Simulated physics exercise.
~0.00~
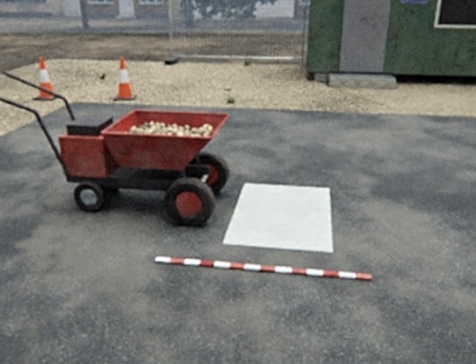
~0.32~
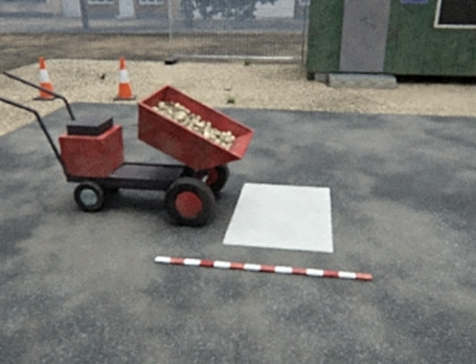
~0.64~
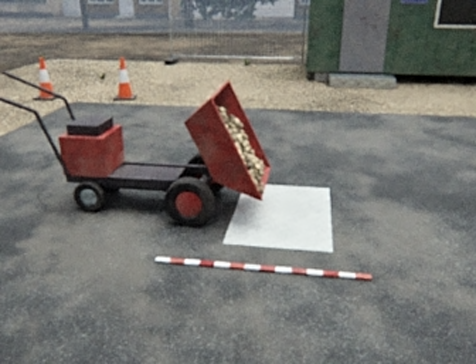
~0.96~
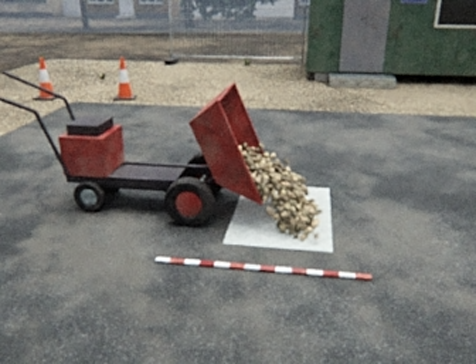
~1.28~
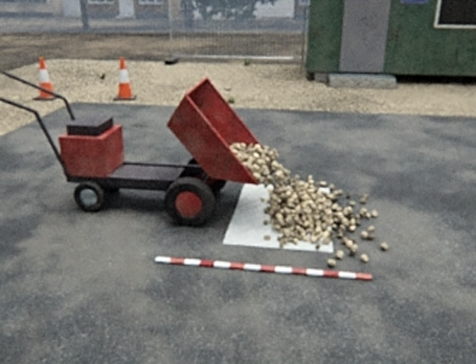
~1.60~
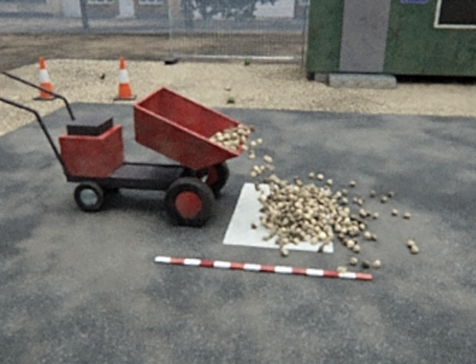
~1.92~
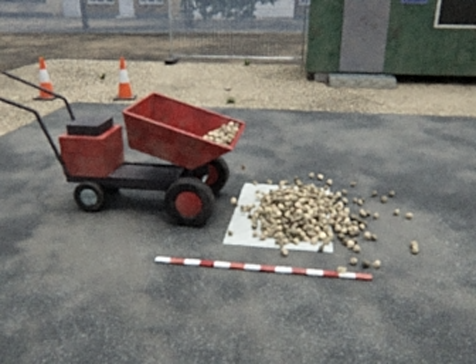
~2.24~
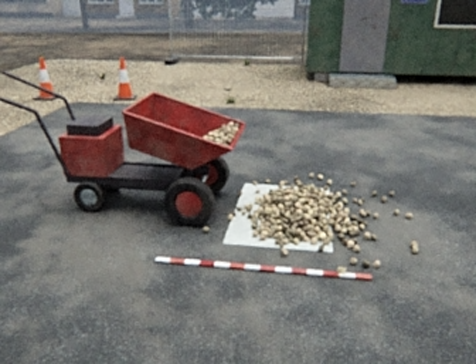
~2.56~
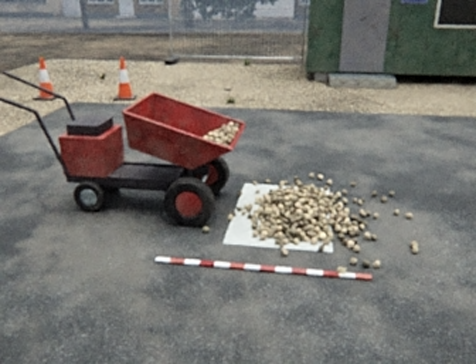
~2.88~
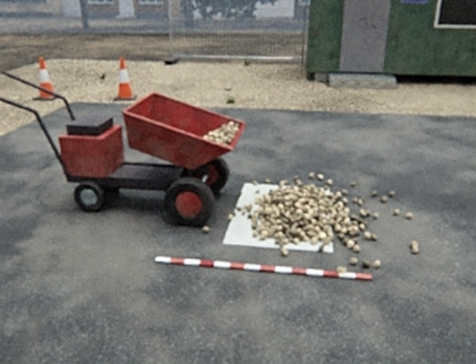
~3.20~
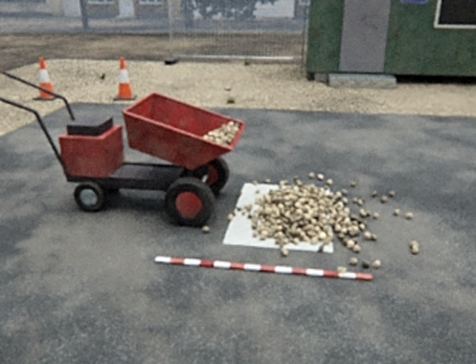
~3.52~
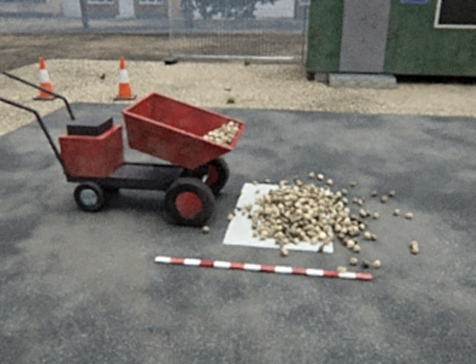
A red powered barrow with black wheels, its tray full of pale stones, stands at the left on dark tarmac, seen from slightly above and to one side. A white sheet lies to its right behind a red and white striped pole, with two orange cones, gravel, a fence and a green cabin beyond. The tray tips steeply forward to the right, and the stones pour over its front edge onto the sheet. As the tray swings partly back, more tumble out and scatter. It stops still slightly tilted, holding some stones, with most heaped on the sheet and others strewn rightward.
